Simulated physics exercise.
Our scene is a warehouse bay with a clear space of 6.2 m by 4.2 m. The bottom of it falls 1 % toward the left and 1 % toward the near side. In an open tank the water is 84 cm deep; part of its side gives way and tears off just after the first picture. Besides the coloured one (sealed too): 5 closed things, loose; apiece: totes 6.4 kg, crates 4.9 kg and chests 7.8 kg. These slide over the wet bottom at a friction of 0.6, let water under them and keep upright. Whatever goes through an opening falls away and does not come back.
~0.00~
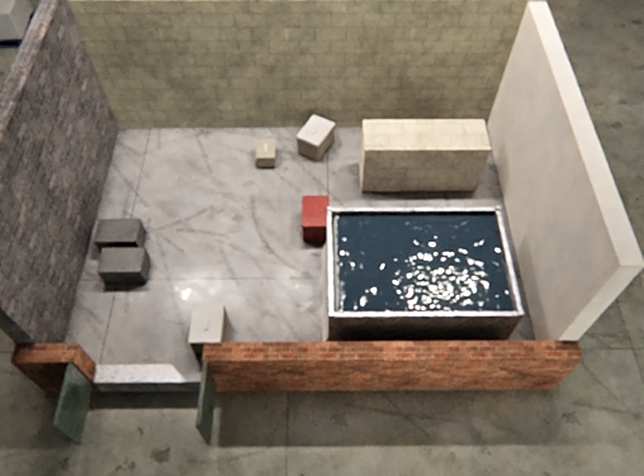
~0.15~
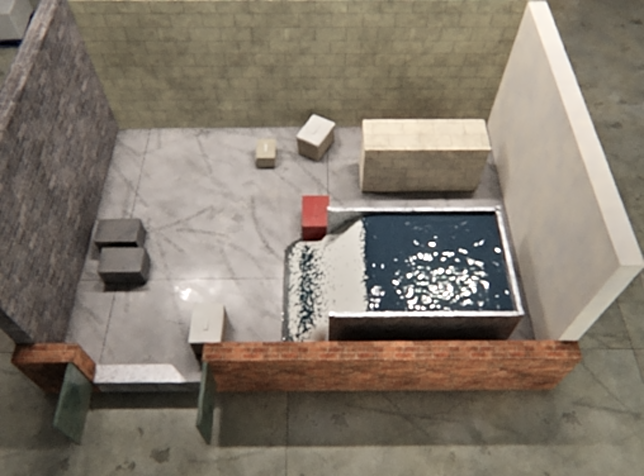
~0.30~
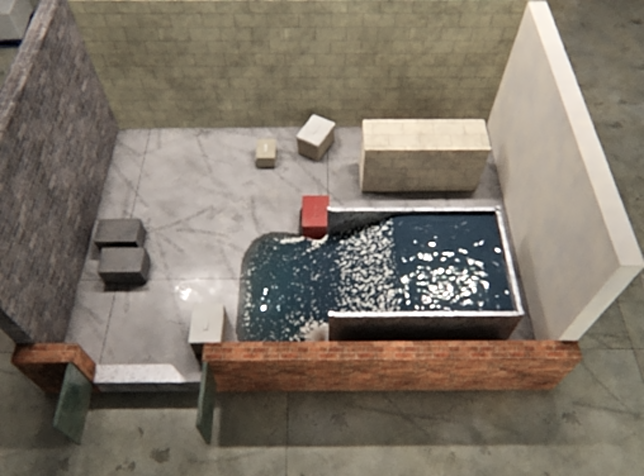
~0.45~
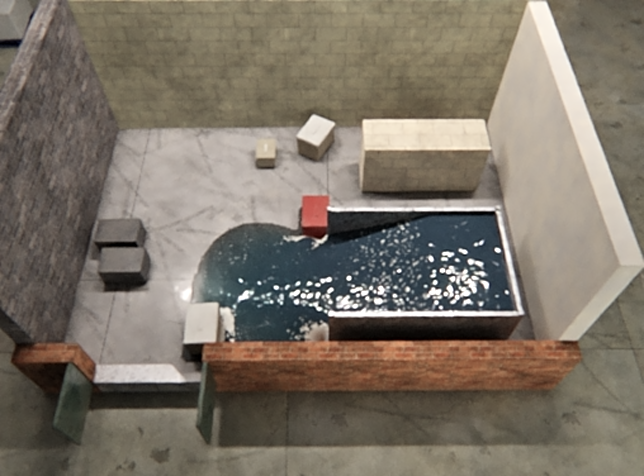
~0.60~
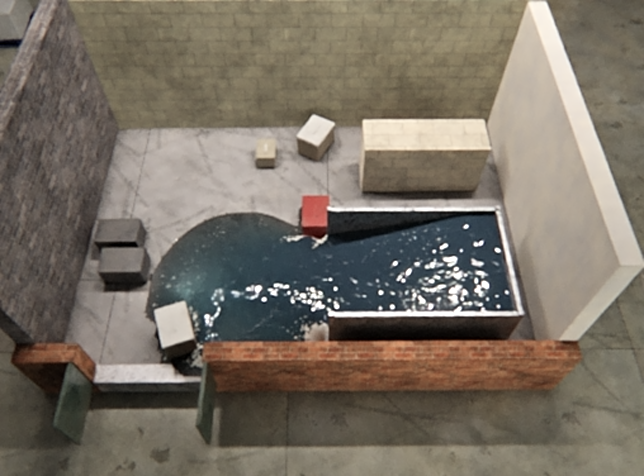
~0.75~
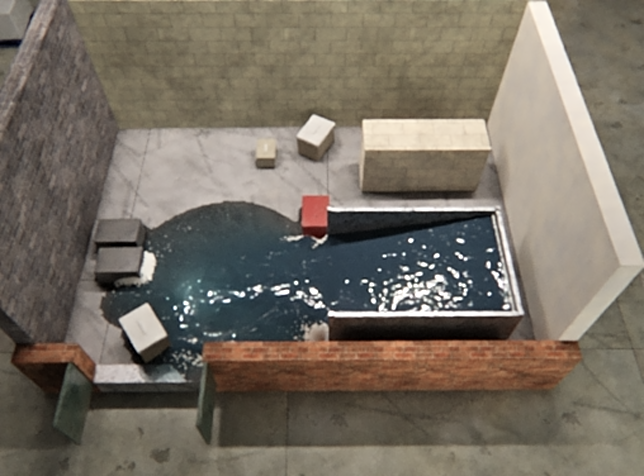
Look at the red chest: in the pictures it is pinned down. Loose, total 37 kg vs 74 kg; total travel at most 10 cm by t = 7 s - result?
Oh, the lighter case already manages.
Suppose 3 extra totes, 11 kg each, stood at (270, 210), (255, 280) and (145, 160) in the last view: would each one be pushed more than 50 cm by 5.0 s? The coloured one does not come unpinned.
Well, the first one's not that far, the next one's too far and the last one's too far.
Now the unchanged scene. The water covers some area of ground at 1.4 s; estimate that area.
Roughly 14 m2 of it is wet.
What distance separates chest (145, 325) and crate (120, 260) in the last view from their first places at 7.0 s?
Going in the order asked, I'd say washed out for the first and 300 cm for the second.
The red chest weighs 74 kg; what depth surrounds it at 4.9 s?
Roughly 5 cm.
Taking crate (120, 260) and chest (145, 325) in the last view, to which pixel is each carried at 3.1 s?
Roughly (114, 197), then roughly (86, 329).
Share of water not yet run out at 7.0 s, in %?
Somewhere near 72 percent, give or take.
After 1.4 s the red chest would be 0 cm from its start with 37 kg and 0 cm from its start with 74 kg; 4 cm of water round it then.
After 3.1 s the red chest would be 0 cm from its start with 37 kg and 0 cm from its start with 74 kg; 2 cm of water round it then.
After 4.9 s the red chest would be 0 cm from its start with 37 kg and 0 cm from its start with 74 kg; 5 cm of water round it then.
After 7.0 s the red chest would be 0 cm from its start with 37 kg and 0 cm from its start with 74 kg; 11 cm of water round it then.
